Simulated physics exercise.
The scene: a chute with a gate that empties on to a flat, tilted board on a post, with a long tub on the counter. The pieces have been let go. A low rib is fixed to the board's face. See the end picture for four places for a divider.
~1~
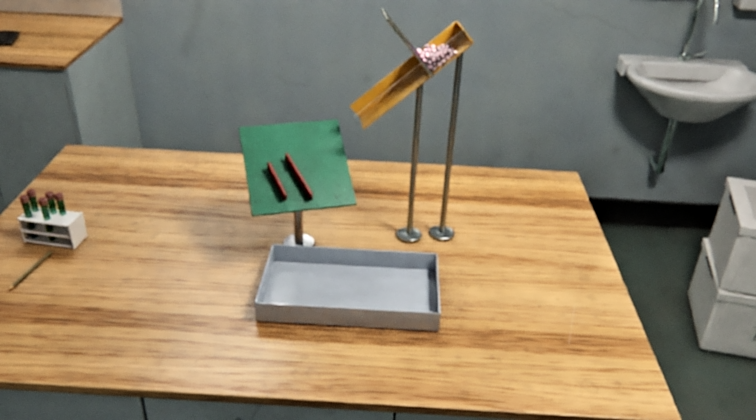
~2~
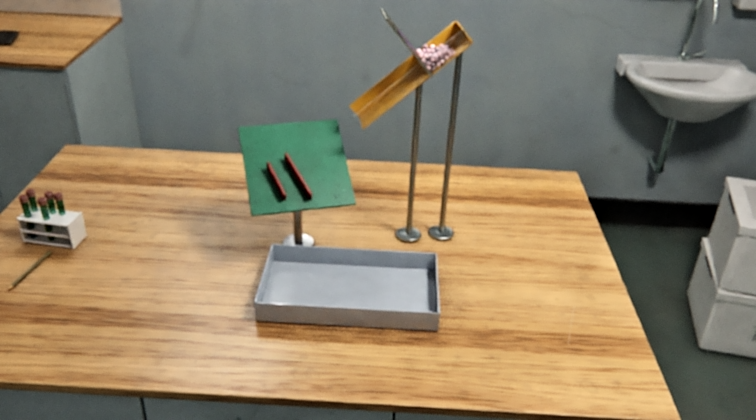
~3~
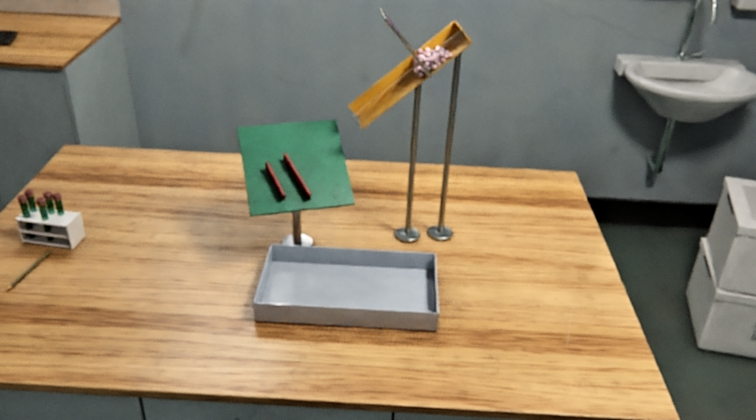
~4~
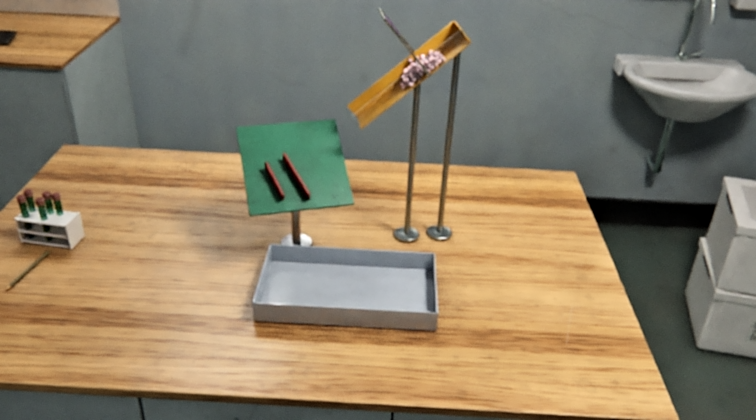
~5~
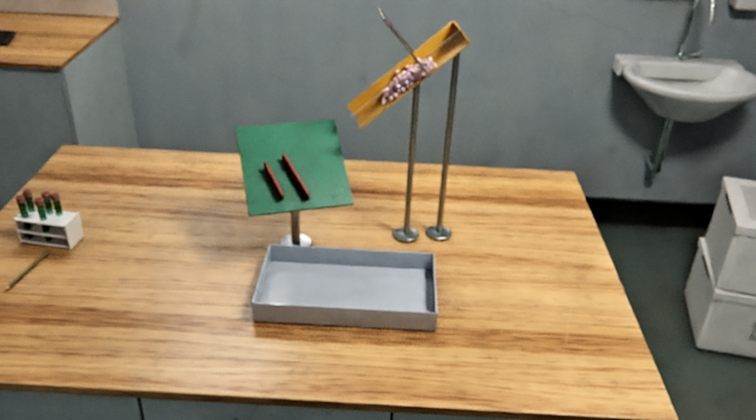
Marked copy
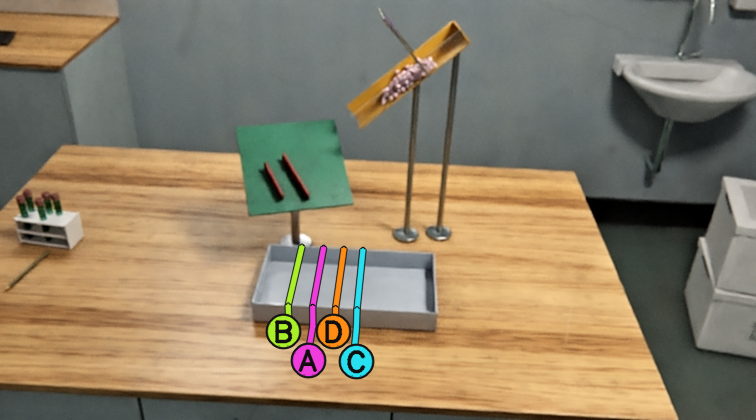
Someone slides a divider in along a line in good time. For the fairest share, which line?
Use line D.
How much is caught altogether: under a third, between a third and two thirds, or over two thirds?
Over two thirds.
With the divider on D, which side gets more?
More lands on the left.
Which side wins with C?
More lands on the left.
On the marked copy, line A crosses the front rim at (312, 306); line B crosses the front rim at (288, 304); line C crosses the front rim at (357, 308); line D crosses the front rim at (335, 307).
For line A, of what is caught, close to a quarter on the left of the divider, the bulk on the right.
For line B, of what is caught, only a few on the left of the divider, all but a few on the right.
For line C, of what is caught, the bulk on the left of the divider, a small share on the right.
For line D, of what is caught, close to two thirds on the left of the divider, close to a third on the right.
